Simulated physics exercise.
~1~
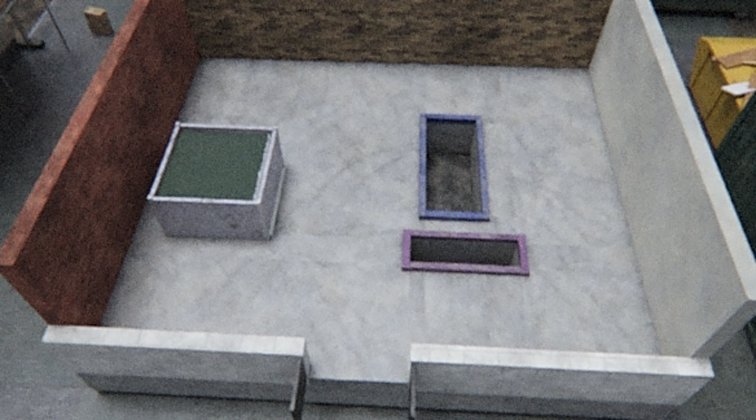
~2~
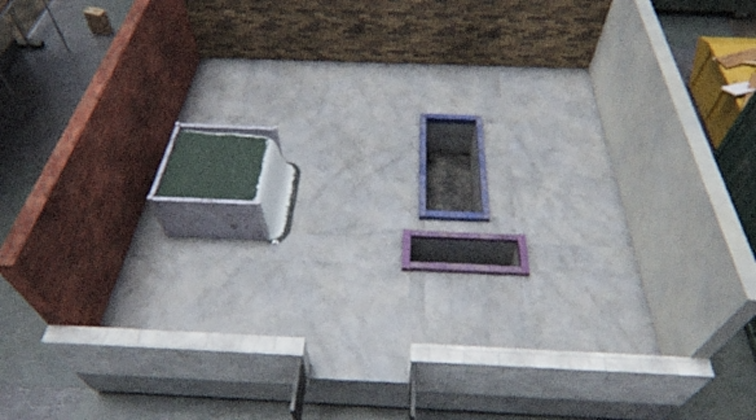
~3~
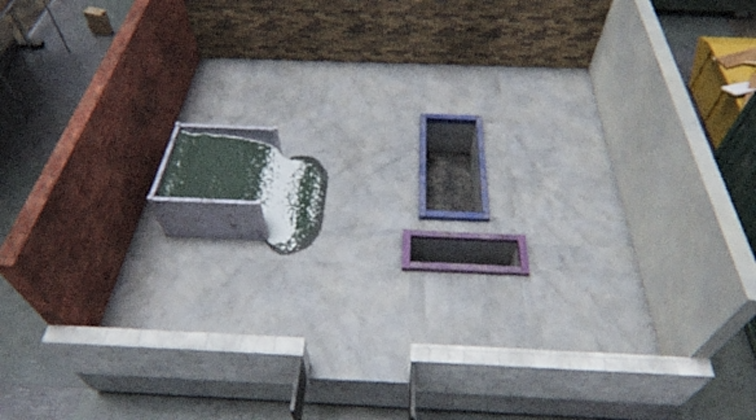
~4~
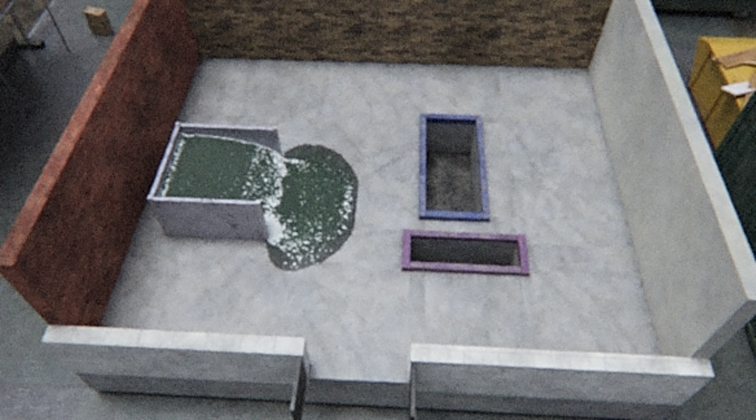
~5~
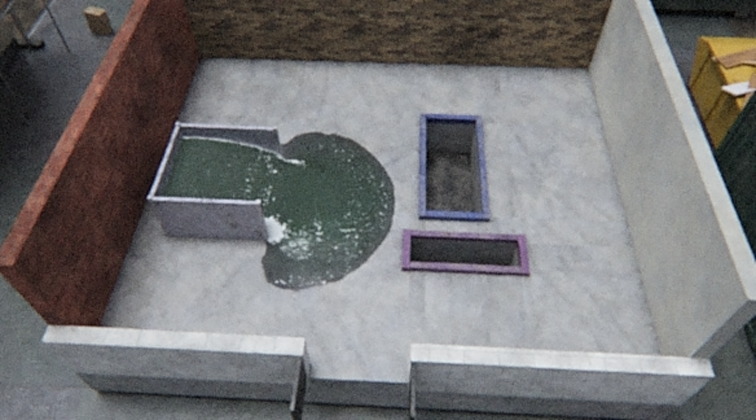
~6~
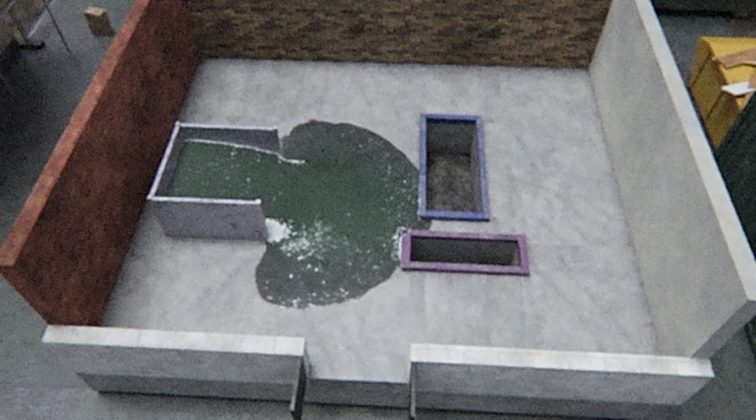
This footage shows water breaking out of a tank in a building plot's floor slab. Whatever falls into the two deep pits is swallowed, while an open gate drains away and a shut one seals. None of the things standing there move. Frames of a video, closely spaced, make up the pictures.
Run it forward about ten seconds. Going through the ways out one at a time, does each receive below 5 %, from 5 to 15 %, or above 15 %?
Result: The gate is moderately busy - draining five to fifteen per cent; the blue pit is busy - draining past fifteen per cent; the purple pit is moderately busy - draining five to fifteen per cent.
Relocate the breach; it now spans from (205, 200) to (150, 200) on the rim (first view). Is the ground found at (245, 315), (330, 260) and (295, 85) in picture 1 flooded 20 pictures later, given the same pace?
Point 1: Inundated; point 2: Inundated; point 3: Unwetted.
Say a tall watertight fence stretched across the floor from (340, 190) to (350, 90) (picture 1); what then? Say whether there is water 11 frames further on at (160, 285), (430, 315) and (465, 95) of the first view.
Result in the order given: Unaffected, drowned, unaffected.
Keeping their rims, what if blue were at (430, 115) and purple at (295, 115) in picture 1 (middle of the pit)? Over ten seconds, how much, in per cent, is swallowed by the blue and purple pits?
Of everything, blue catches 8 per cent while purple catches 0 per cent.
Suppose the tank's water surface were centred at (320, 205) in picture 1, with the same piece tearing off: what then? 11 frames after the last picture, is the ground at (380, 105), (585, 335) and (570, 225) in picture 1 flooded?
Okay, first one got wet, second one got wet, last one got wet.
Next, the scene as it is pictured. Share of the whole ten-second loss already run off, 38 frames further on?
It should be close to 90 percent by then.
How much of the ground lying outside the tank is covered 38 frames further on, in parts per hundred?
About 70 %.
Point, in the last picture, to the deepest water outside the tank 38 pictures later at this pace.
My finger goes to (529, 254).
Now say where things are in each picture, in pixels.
The first picture shows still water in the water tank at (217, 165).
In the second picture, water pours out at (271, 187) and has run to (271, 241).
In the third picture, the front is at (307, 242), out from the gap at (271, 191).
In the fourth picture, the front is at (332, 249), out from the gap at (272, 192).
In the fifth picture, water pours out at (272, 193) and has run to (390, 208).
In the sixth picture, water pours out at (272, 193) and has run to (425, 226).
A moment on, water covers 30 % of the floor; the gate 0 %, the blue pit 9 %, the purple pit 2 %.
Next, water covers 40 % of the floor; the gate 1 %, the blue pit 19 %, the purple pit 6 %.
Then, water covers 45 % of the floor; the gate 2 %, the blue pit 23 %, the purple pit 7 %.
Later, water covers 70 % of the floor; the gate 6 %, the blue pit 24 %, the purple pit 7 %.
In the end, water covers 85 % of the floor; the gate 9 %, the blue pit 24 %, the purple pit 7 %.
